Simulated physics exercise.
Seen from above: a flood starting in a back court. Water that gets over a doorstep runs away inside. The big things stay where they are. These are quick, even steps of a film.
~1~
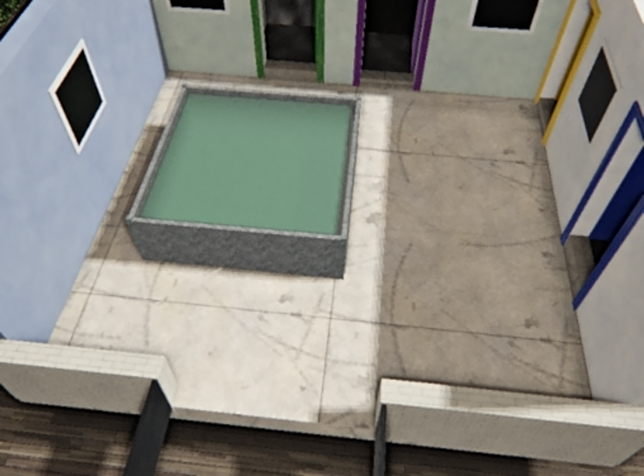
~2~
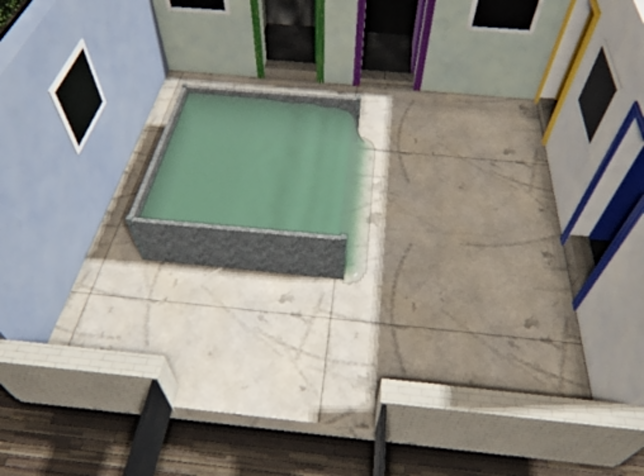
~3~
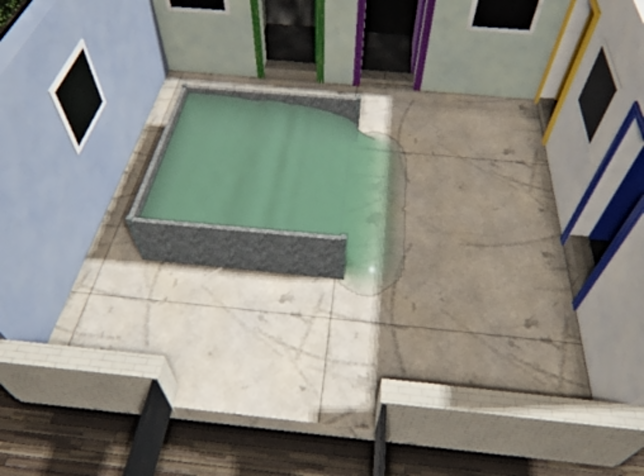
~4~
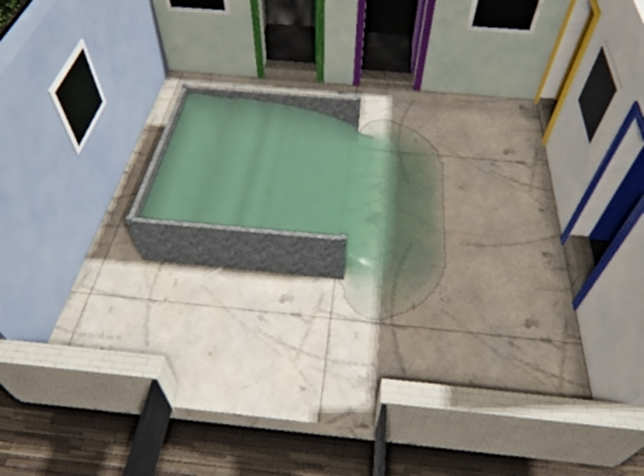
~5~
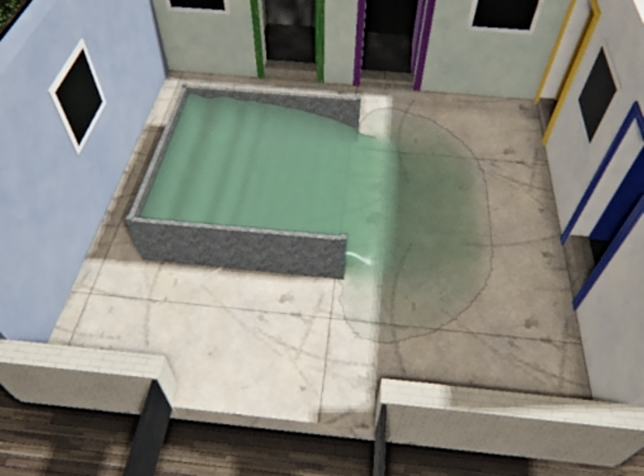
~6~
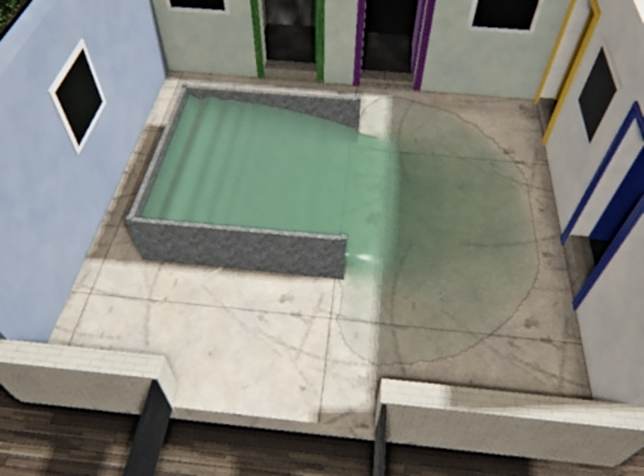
In a walled back court seen from above, a stone-sided tank of green water sits still, then its right side opens and water pours out, spreading rightward across the paved floor in a widening, thinning, rounded sheet.
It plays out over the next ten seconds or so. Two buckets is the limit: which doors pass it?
One by one: The green door holds within the limit; the blue door floods; the purple door holds within the limit; the yellow door floods.
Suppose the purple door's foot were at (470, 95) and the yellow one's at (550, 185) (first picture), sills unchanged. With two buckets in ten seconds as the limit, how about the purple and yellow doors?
My reading: The purple door lets more in, the yellow door floods.
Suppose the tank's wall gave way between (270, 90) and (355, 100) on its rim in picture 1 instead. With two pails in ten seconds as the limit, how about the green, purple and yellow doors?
My reading: Green takes more; purple takes more; yellow passes that mark.
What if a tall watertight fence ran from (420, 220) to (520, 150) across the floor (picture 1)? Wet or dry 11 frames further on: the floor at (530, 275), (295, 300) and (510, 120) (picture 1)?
In turn: Covered, free of water, under water.
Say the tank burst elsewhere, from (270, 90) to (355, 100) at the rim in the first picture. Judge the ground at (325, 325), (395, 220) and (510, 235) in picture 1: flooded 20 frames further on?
As listed: Not flooded, clear, under water.
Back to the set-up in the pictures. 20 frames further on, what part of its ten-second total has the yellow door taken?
About 65 per cent.
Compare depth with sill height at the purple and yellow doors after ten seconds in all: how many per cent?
Roughly 50 per cent, then 70 per cent.
A moment on, water covers 50 % of the floor; the green door not reached, the blue door over two buckets in, the purple door wet at the sill, nothing in, the yellow door wet at the sill, nothing in.
Next, water covers 50 % of the floor; the green door not reached, the blue door far over two buckets in, the purple door wet at the sill, nothing in, the yellow door over two buckets in.
Then, water covers 65 % of the floor; the green door not reached, the blue door far over two buckets in, the purple door wet at the sill, nothing in, the yellow door far over two buckets in.
Later, water covers 100 % of the floor; the green door wet at the sill, nothing in, the blue door far over two buckets in, the purple door wet at the sill, nothing in, the yellow door far over two buckets in.
In the end, water covers 100 % of the floor; the green door wet at the sill, nothing in, the blue door far over two buckets in, the purple door wet at the sill, nothing in, the yellow door far over two buckets in.
